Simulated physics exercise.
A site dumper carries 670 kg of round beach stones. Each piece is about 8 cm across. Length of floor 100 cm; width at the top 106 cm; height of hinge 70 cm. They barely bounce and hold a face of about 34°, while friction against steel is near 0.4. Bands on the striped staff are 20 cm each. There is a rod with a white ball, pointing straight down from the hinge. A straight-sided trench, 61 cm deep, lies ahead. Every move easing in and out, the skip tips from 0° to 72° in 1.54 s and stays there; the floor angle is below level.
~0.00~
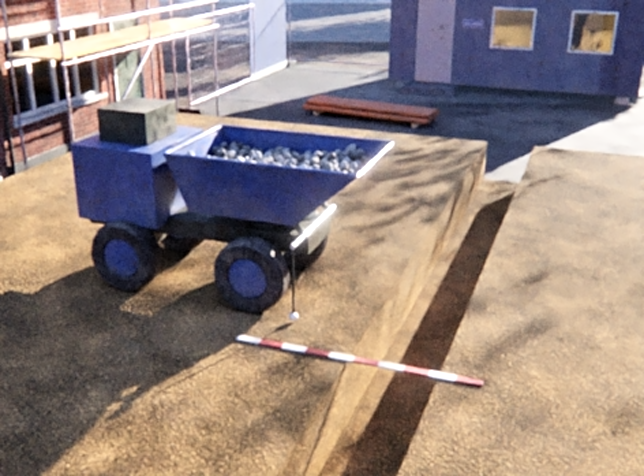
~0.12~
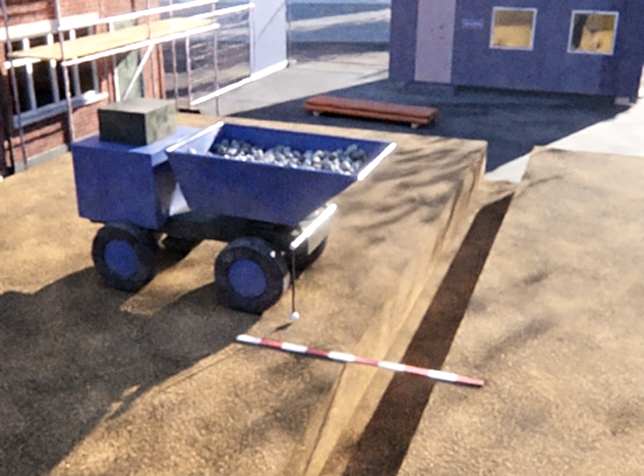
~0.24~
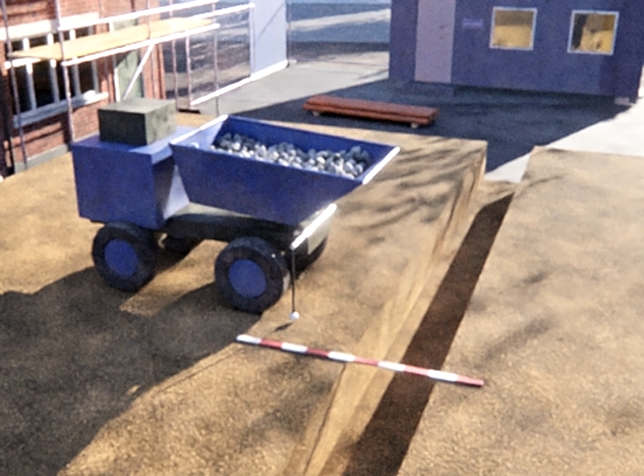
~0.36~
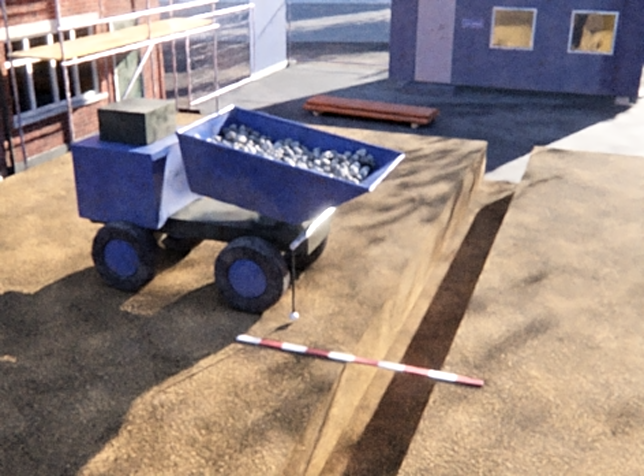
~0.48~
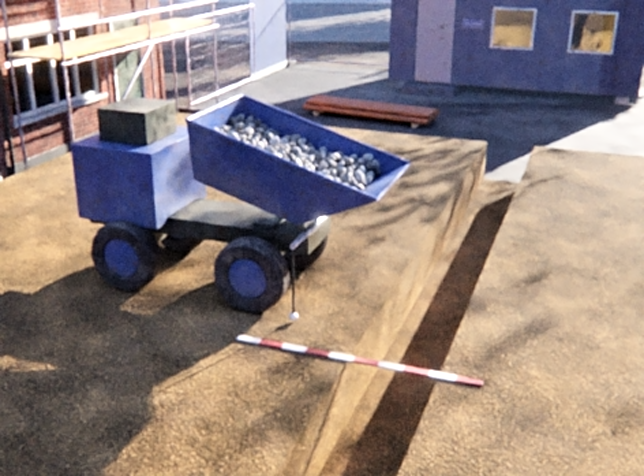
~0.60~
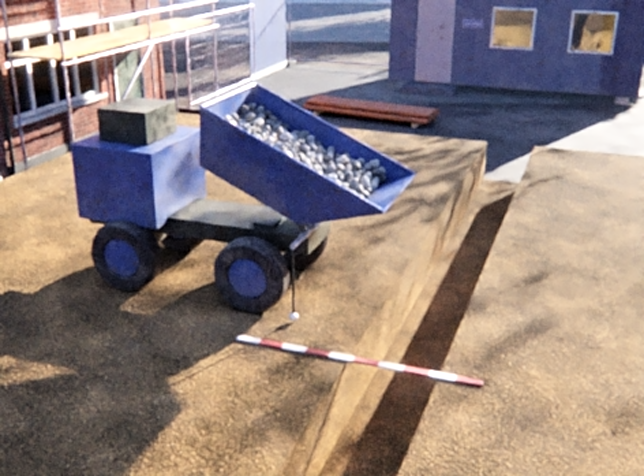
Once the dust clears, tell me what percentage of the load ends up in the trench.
I would put it at 75 %.
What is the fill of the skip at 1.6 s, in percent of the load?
Held: Approx. 50 %.
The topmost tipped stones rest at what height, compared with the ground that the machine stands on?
Some 14 cm above that level.
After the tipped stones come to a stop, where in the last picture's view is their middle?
The stones end up centred near (437, 359).
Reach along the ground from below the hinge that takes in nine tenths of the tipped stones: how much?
About 200 cm.
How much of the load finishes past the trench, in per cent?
I'd say close to 25 per cent of the whole load.
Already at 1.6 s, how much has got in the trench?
I'd put it near 45 per cent.
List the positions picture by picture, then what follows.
In the first frame, the skip is at 0°, its lip at (358, 176); the top of the load is at (329, 158).
In the second frame, the skip is at 1°, its lip at (359, 178); the top of the load is at (320, 156); the stones move at 0.2 m/s on average.
In the third frame, the skip is at 5°, its lip at (364, 182); the top of the load is at (246, 146); the stones move at 0.4 m/s on average.
The fourth frame shows lip at (370, 190), floor tilted 10°, highest stones at (234, 135); the stones move at 0.6 m/s on average.
The fifth frame shows lip at (377, 200), floor tilted 17°, highest stones at (241, 124); the stones move at 0.7 m/s on average.
The sixth frame shows lip at (383, 212), floor tilted 24°, highest stones at (247, 113); the stones move at 0.8 m/s on average.
After 1.2 s the floor is at 61°; 100 % in the skip; the foremost stones are at (402, 249).
After 1.6 s the floor is at 72°; 51 % in the skip, 45 % in the trench, 4 % past the trench; the foremost stones are at (484, 325).
After 2.0 s the floor is at 72°; 13 % in the skip, 65 % in the trench, 23 % past the trench; the foremost stones are at (572, 334).
After 4.6 s the floor is at 72°; 0 % in the skip, 76 % in the trench, 24 % past the trench; the foremost stones are past the picture's edge.
